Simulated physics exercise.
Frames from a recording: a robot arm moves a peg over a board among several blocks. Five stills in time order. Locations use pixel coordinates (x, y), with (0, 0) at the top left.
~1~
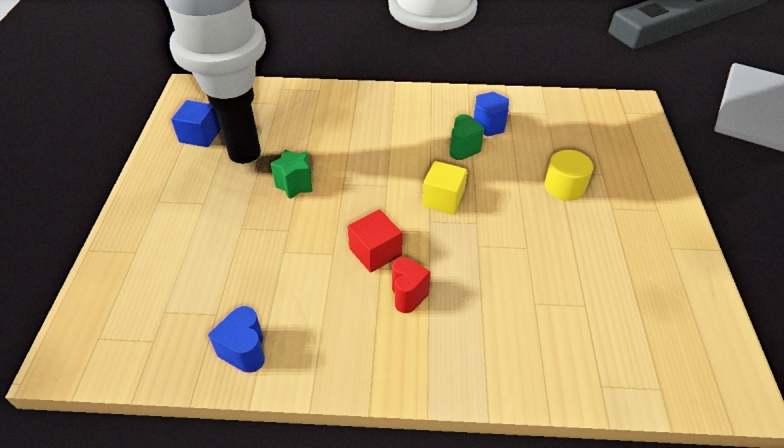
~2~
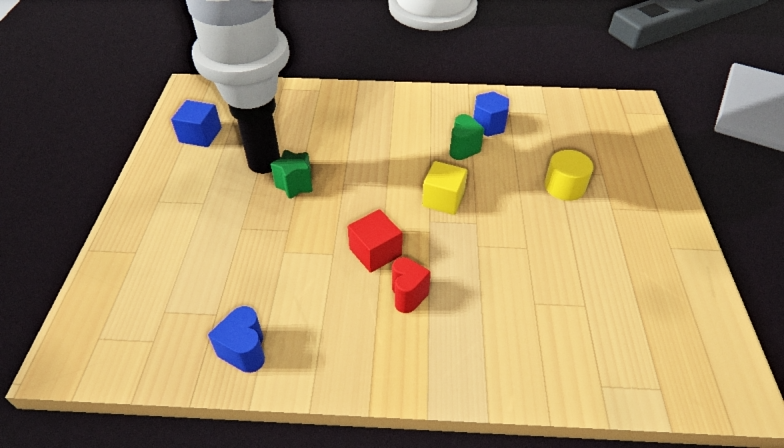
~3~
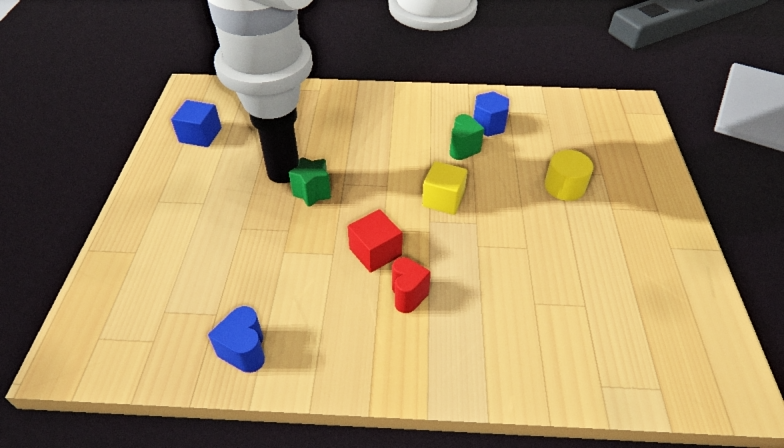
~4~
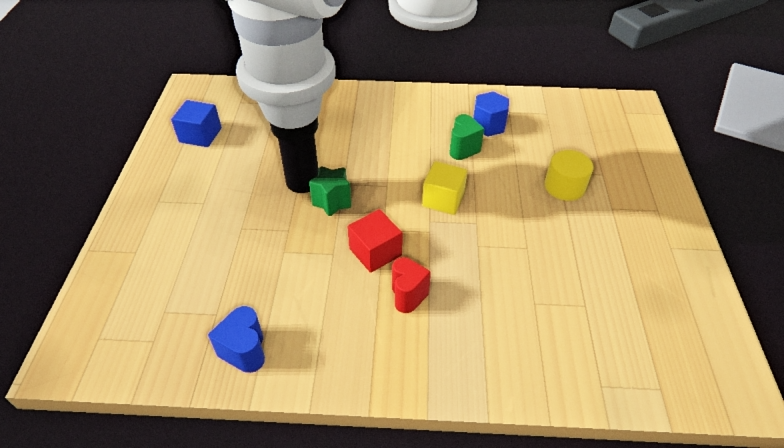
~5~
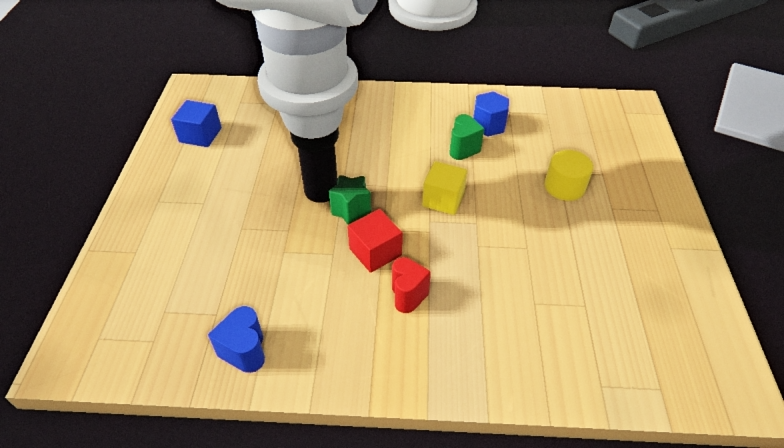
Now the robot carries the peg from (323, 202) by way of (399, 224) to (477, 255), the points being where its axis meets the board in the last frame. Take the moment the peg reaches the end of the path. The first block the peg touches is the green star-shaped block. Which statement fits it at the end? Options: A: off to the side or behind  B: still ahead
The one that fits is B, still ahead.
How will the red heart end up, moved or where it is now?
Left in place.
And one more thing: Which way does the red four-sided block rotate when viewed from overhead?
Clockwise.
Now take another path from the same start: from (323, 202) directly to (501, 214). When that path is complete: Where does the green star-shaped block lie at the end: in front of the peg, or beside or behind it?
Slid away.
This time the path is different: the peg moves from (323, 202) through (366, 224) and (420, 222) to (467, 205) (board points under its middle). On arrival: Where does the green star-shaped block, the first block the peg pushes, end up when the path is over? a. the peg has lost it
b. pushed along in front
Choice a: The peg has lost it.
What follows on the original path. One third of the way, peg at (374, 205); green star-shaped block at (405, 201); red four-sided block at (382, 232), turned 35° clockwise.
Two thirds of the way, peg at (426, 224); green star-shaped block at (460, 220); red four-sided block at (382, 232), turned 35° clockwise.
At the end, peg at (479, 245); green star-shaped block at (517, 240); red four-sided block at (382, 232), turned 35° clockwise; red heart in place; yellow four-sided block in place.
